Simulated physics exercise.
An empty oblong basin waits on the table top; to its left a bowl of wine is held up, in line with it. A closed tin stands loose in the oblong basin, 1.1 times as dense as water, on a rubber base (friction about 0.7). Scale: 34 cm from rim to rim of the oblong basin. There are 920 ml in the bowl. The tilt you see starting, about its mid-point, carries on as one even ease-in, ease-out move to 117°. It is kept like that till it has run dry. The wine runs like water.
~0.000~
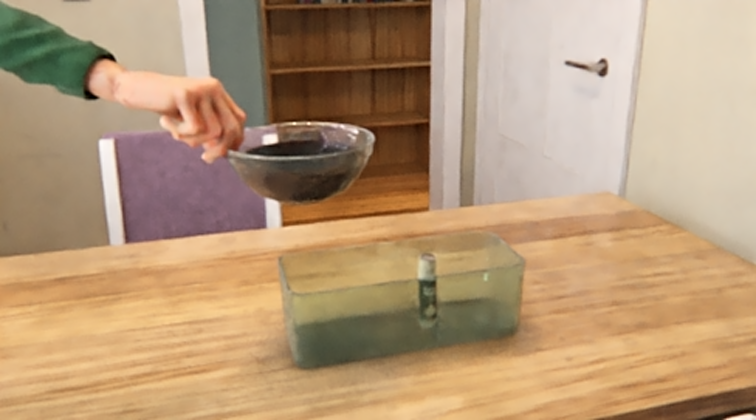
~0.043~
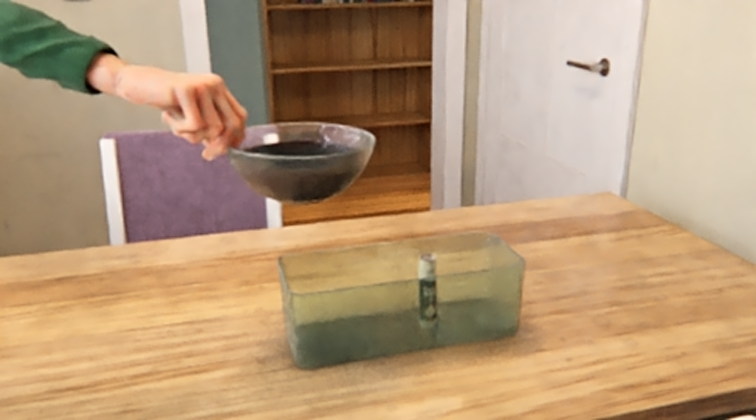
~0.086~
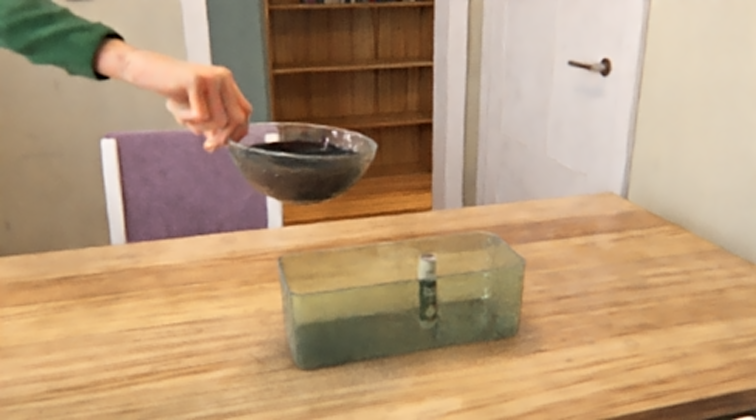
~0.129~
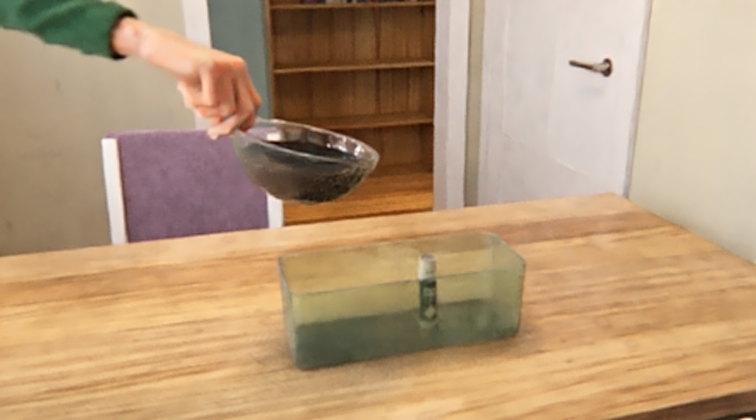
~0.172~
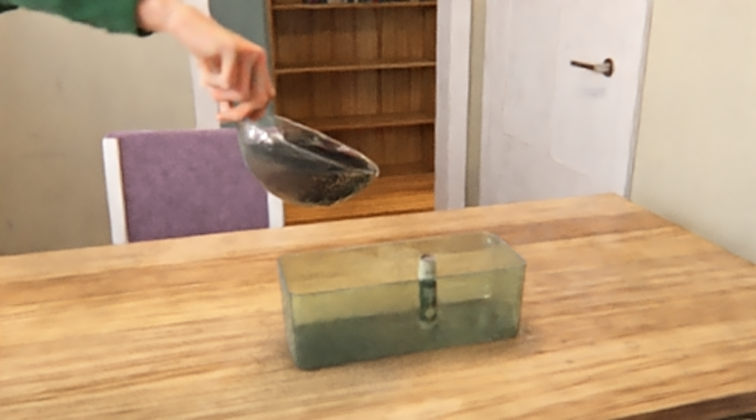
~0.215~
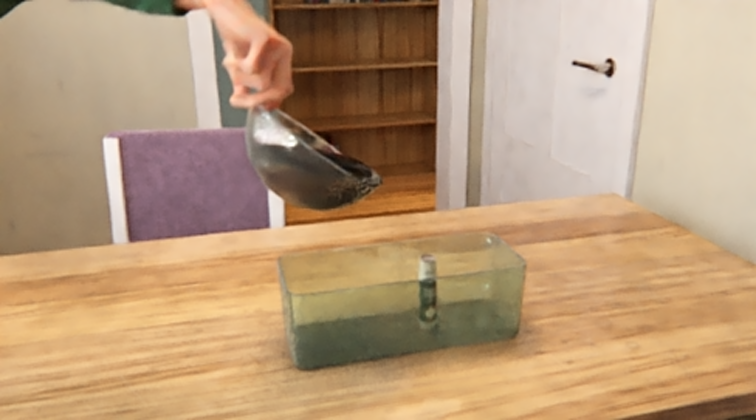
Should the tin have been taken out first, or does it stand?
The tin topples.
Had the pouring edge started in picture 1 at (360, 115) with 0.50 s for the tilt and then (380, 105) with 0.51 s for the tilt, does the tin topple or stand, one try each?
First it goes over; then it goes over.
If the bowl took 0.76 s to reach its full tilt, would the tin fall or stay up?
Then it goes over.
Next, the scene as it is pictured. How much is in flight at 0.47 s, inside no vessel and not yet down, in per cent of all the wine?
About 22 per cent.
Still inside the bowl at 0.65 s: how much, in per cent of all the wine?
About 0 per cent.
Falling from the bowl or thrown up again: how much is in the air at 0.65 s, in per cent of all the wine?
Near 12 in a hundred.
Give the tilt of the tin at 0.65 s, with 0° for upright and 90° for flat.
It is at some 5°.
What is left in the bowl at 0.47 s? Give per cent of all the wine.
Some 0 per cent.
After 0.47 s the tilt is 110° and 0 per cent is still to pour; the tin stands 1 cm from where it began.
After 0.65 s the tilt is 117° and 0 per cent is still to pour; the tin leans 5°.
After 0.84 s the tilt is 117° and 0 per cent is still to pour; the tin leans 8°.
After 1.05 s the tilt is 117° and 0 per cent is still to pour; the tin leans 33°.
In the end the tin lies on its side.
